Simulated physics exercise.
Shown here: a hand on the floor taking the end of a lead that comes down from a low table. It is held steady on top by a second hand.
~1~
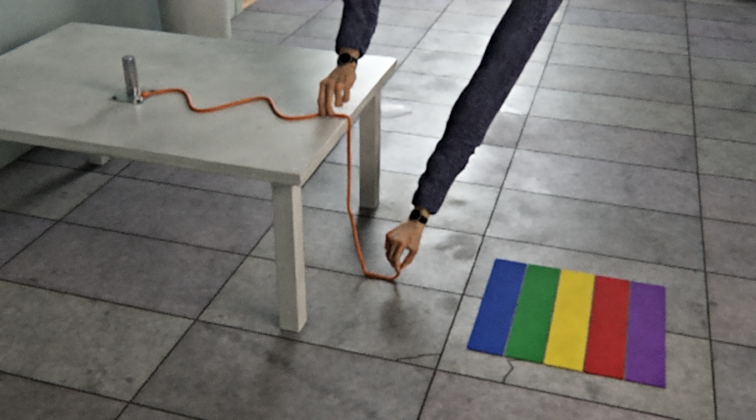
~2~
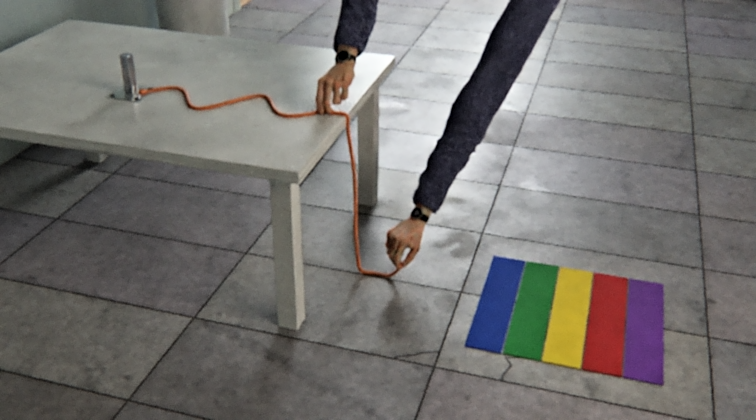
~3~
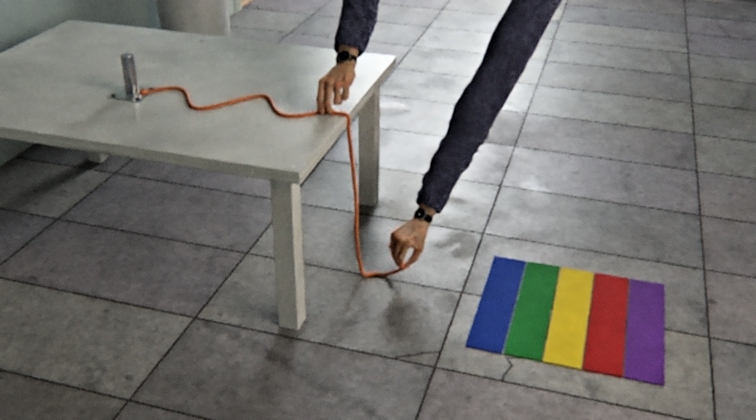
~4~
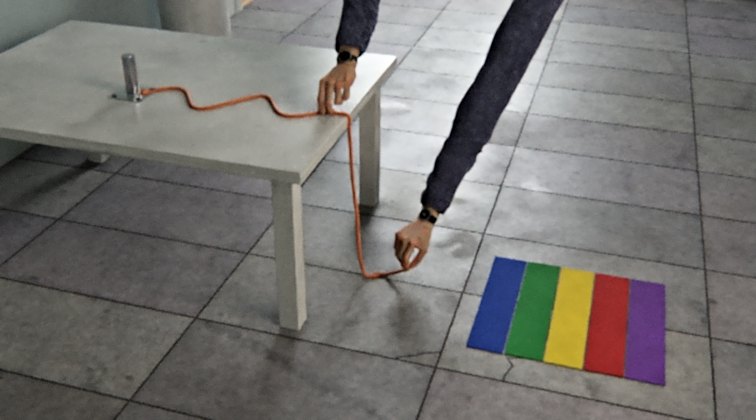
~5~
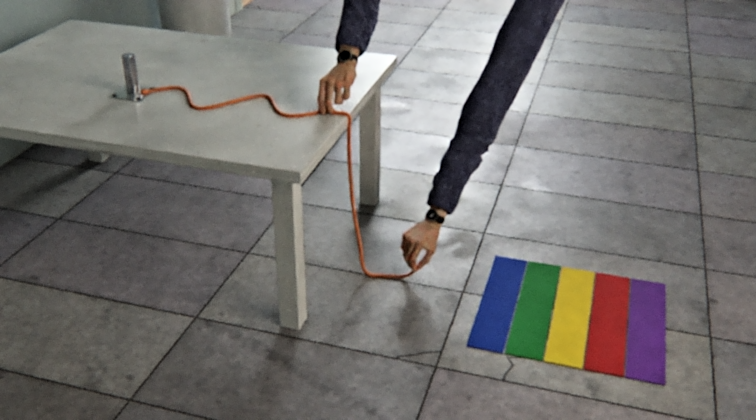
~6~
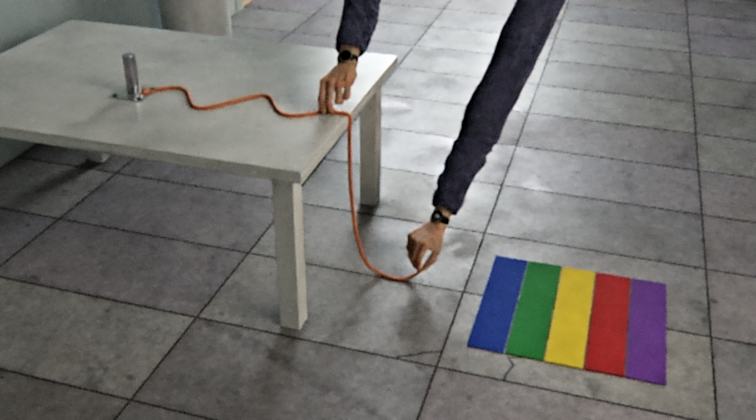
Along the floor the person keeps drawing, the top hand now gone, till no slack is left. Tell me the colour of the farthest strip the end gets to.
The farthest it gets is red.
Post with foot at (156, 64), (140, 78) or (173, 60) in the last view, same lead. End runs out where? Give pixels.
Try by try, around (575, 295), (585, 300) and (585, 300).
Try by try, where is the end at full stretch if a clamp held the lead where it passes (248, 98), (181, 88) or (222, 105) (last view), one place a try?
Near (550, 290), (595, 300) and (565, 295).
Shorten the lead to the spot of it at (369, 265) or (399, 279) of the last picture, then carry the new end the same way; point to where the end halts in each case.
Around (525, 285) for the first cut and around (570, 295) for the second.
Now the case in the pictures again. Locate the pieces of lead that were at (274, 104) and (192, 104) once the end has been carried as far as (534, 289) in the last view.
Positions: (327, 115) for the first, (219, 103) for the second.
Early on, end near (534, 289); over green.
Midway, end near (581, 297); over yellow.
At the end of the slack, end near (608, 302); over red. It halts on the red strip.
